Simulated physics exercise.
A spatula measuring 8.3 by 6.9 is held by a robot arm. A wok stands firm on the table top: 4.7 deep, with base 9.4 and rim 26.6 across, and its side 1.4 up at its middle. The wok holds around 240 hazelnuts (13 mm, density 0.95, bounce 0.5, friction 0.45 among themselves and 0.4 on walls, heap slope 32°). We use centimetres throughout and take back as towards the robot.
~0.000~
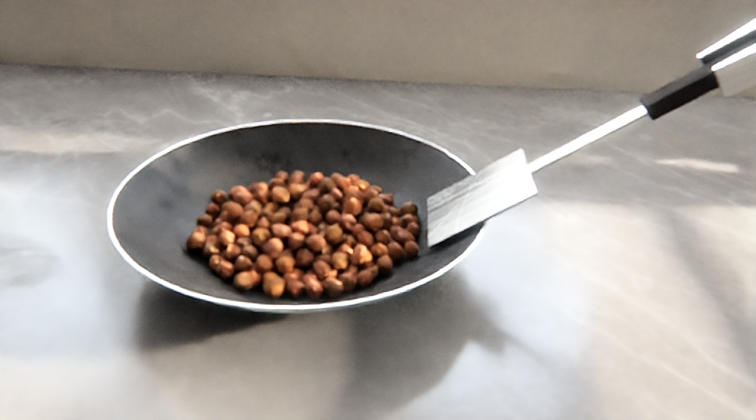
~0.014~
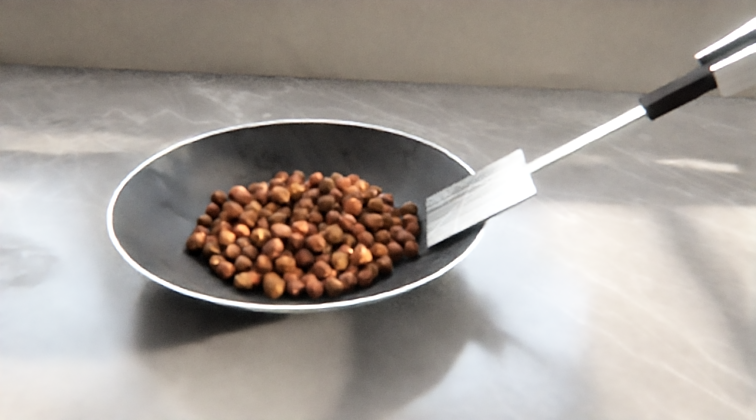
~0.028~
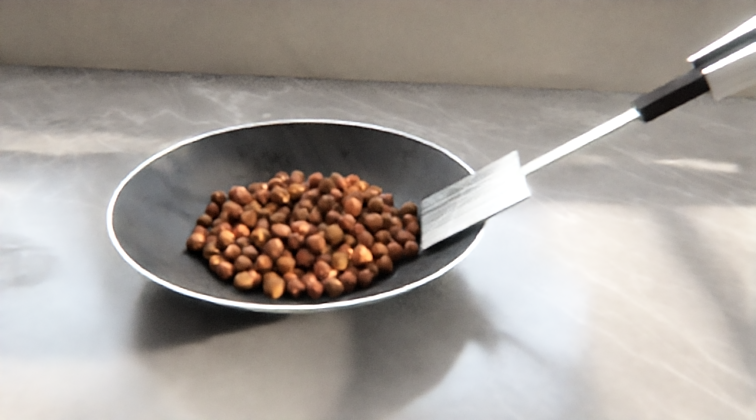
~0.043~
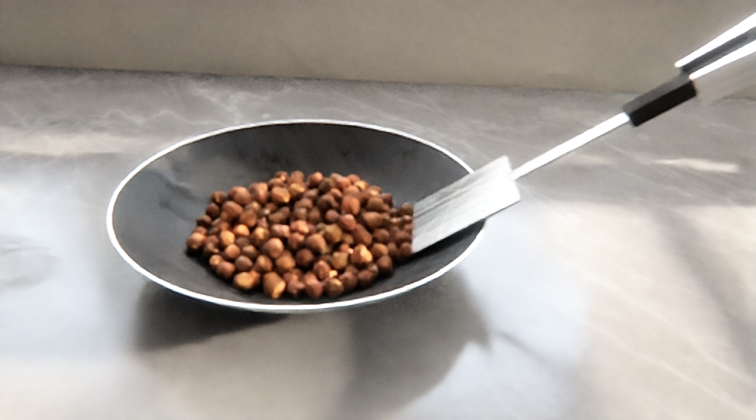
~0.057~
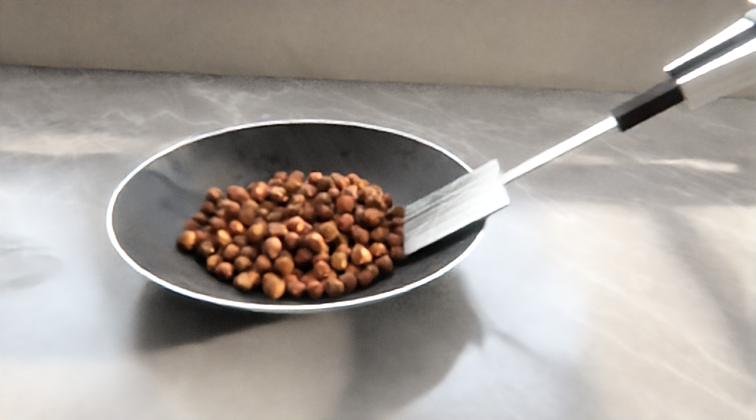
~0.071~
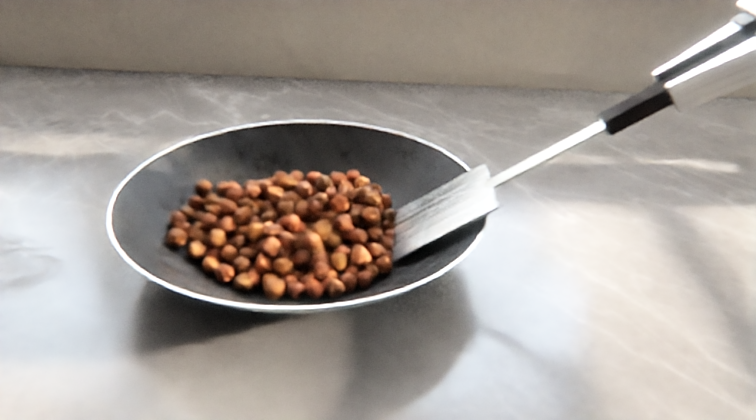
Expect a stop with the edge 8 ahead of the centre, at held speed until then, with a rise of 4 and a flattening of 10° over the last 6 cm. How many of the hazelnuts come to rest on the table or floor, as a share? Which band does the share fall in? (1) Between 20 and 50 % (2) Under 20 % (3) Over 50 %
2, under 20 %.
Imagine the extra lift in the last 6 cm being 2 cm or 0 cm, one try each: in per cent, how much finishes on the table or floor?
It comes to around 5 per cent on the first try and around 10 per cent on the second.
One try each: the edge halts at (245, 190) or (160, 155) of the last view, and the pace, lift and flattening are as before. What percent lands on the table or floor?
About 0 and 30 per cent.
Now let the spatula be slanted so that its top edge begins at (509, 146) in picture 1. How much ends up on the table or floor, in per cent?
Around 5 percent ends up on the table or floor.
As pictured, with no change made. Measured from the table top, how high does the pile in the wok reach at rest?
About 5.5 cm above the table.
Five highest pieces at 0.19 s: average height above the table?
Height: Approx. 5 cm.
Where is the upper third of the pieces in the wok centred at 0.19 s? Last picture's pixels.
At about (208, 203).
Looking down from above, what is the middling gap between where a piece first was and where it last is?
Some 4 cm.
By 0.19 s, sloping 35°, highest piece 5 above the table; 237 in the wok.
By 0.30 s, sloping 31°, highest piece 6 above the table; 236 in the wok, 1 on the blade or in flight.
By 0.56 s, sloping 25°, highest piece 6 above the table; 225 in the wok, 12 on the table or floor.
By 1.61 s, sloping 25°, highest piece 5 above the table; 225 in the wok, 12 on the table or floor.
Final count, 225 in the wok, 12 on the table or floor. That is 5 % on the table or floor.
